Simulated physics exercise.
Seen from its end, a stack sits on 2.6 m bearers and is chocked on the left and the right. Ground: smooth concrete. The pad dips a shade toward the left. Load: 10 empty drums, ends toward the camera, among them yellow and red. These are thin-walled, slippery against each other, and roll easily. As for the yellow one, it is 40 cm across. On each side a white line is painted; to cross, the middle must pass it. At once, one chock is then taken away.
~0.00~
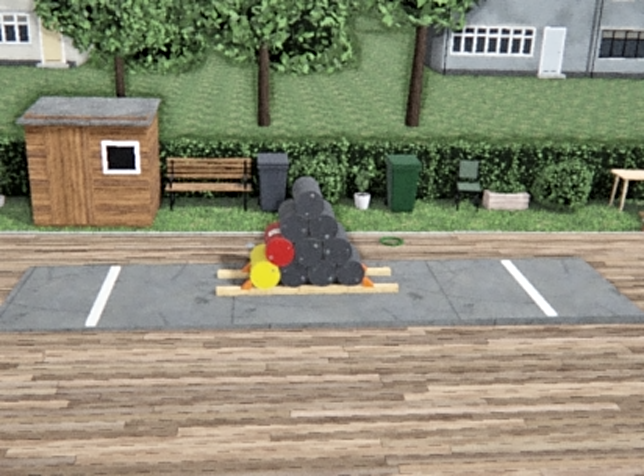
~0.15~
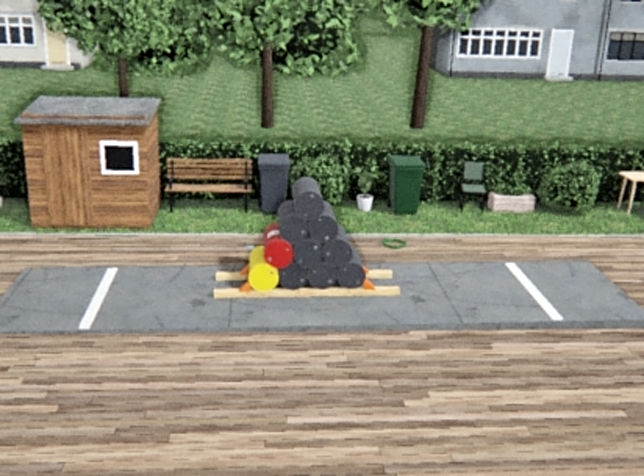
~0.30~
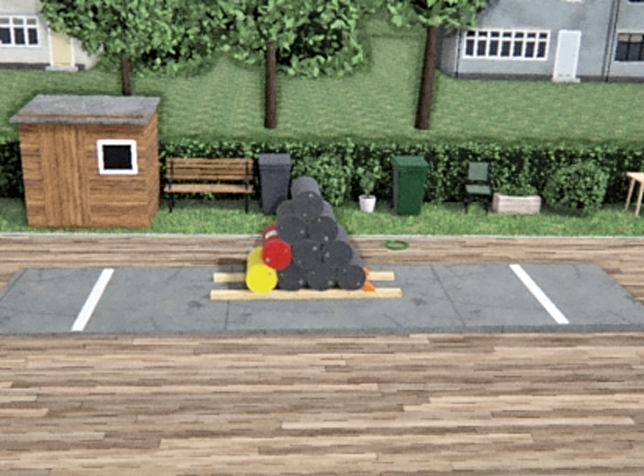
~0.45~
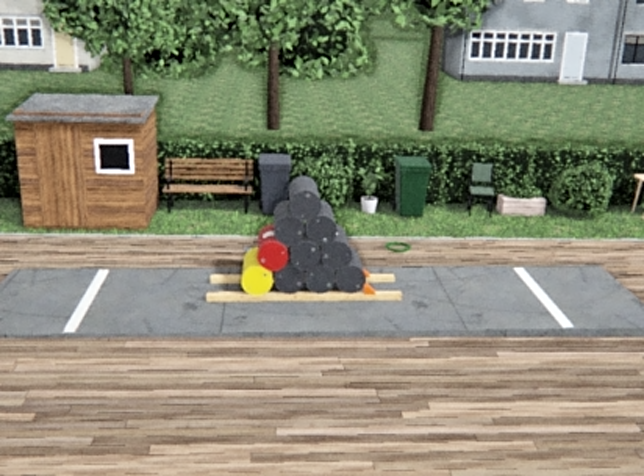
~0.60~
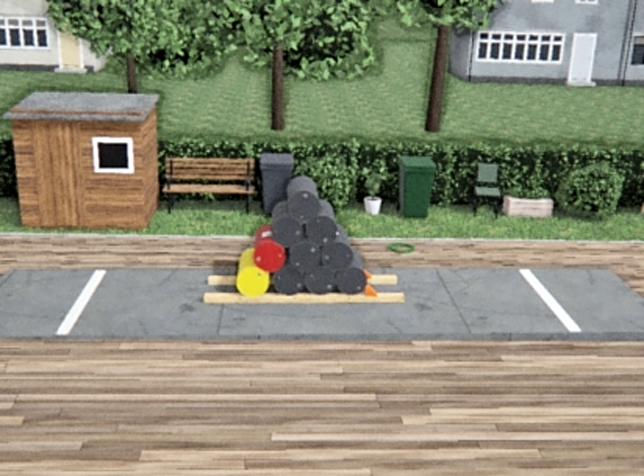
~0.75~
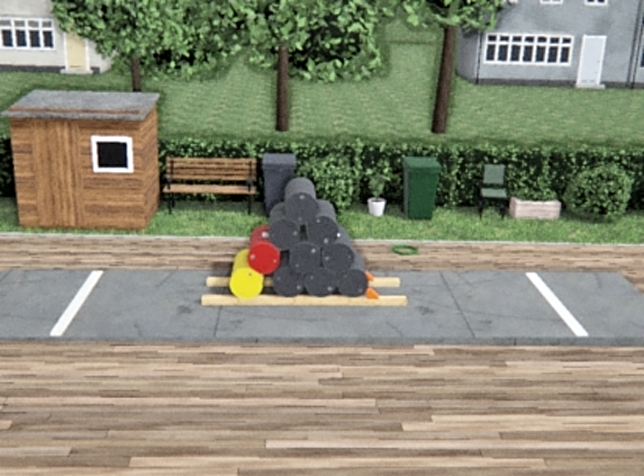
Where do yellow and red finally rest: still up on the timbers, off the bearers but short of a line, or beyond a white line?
The yellow drum ends up beyond a white line; the red ends up beyond a white line.
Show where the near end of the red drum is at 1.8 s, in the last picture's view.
I'd point to somewhere near (217, 284).
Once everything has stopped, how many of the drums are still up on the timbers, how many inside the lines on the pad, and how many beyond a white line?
Respectively 5, 2, 3.
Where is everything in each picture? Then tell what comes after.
Yellow (265, 276), red (280, 253); both chocks in; lines at (102, 298) and (530, 290); the pad is a shade lower on the left; 4 of the 10 form the bottom row, in the first picture.
Yellow (264, 278), red (278, 254), in the second picture.
Yellow (262, 280), red (277, 255); left chock gone, in the third picture.
Yellow (257, 281), red (273, 256), in the fourth picture.
Yellow (253, 282), red (269, 257), in the fifth picture.
Yellow (246, 284), red (263, 259); lines at (75, 305) and (558, 306), in the sixth picture.
Then, 1.8 s in, yellow is off the bearers, 100 cm short of the left line, rolling left; red is on the bearers, 20 cm from the bearers' left end, rolling left; 0 past a line.
Then, 3.2 s in, yellow is past the left line; red is off the bearers, 105 cm short of the left line, rolling left; 1 past a line.
Then, 4.8 s in, yellow is past the left line; red is past the left line; 2 past a line.
In the end (7.0 s), yellow is past the left line; red is past the left line; 3 past a line.
